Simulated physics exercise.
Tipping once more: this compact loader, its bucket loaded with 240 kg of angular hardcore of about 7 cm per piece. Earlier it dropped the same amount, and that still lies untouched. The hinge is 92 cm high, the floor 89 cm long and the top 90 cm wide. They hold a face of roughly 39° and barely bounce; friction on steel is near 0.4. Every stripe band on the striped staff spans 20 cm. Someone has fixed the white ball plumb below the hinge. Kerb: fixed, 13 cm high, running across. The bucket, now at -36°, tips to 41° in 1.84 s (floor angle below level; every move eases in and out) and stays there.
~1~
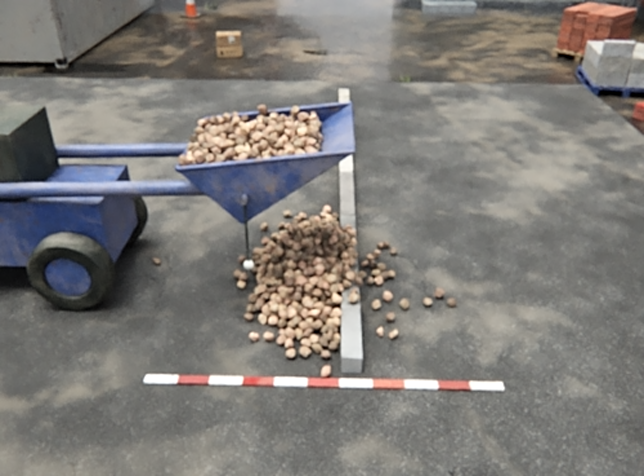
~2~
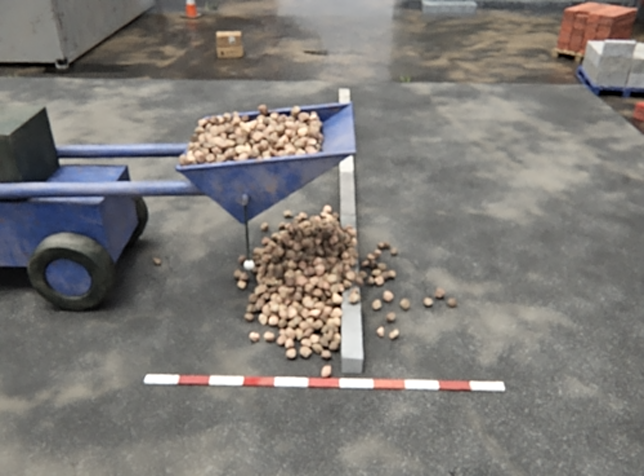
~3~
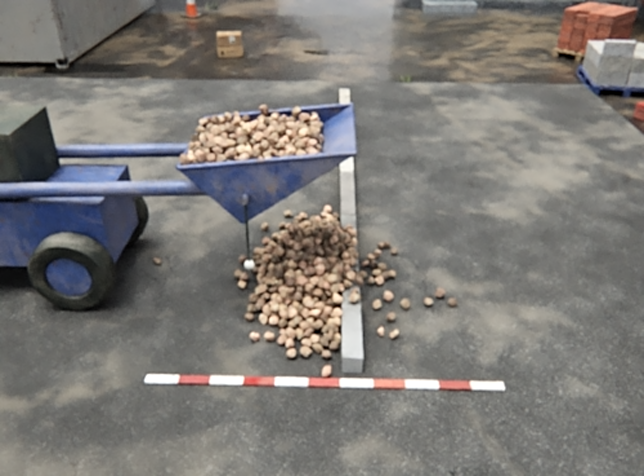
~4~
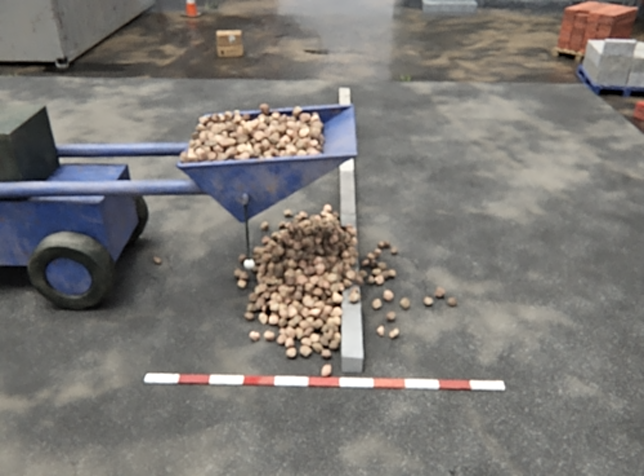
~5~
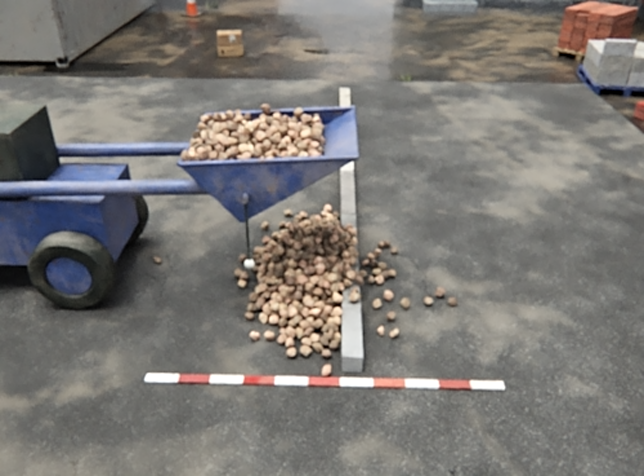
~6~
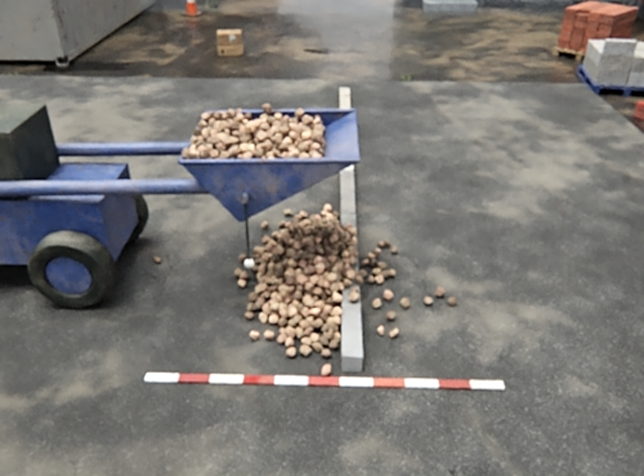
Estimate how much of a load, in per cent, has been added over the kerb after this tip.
Roughly 54 per cent of a load has been added.
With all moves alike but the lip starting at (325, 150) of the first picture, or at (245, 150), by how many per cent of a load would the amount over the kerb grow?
Some 20 percent, and then 0 percent.
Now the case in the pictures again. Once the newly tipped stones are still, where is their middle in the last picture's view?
In the last view, about pixel (369, 262).
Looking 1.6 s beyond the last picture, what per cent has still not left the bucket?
Held: Around 50 % of the load.
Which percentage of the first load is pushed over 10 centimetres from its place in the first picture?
I'd put it at about 0 per cent.
Then, 1.1 s after the last picture the floor is at 29°; in per cent of one load, 99 in the bucket, 94 on this side of the kerb, 4 over the kerb; the foremost stones are at (411, 285).
Then, 1.6 s after the last picture the floor is at 41°; in per cent of one load, 50 in the bucket, 125 on this side of the kerb, 23 over the kerb; the foremost stones are at (421, 285).
Then, 2.0 s after the last picture the floor is at 41°; in per cent of one load, 25 in the bucket, 124 on this side of the kerb, 48 over the kerb; the foremost stones are at (452, 276).
Then, 4.4 s after the last picture the floor is at 41°; in per cent of one load, 15 in the bucket, 124 on this side of the kerb, 58 over the kerb; the foremost stones are at (472, 265). Net gain over the kerb, 54.
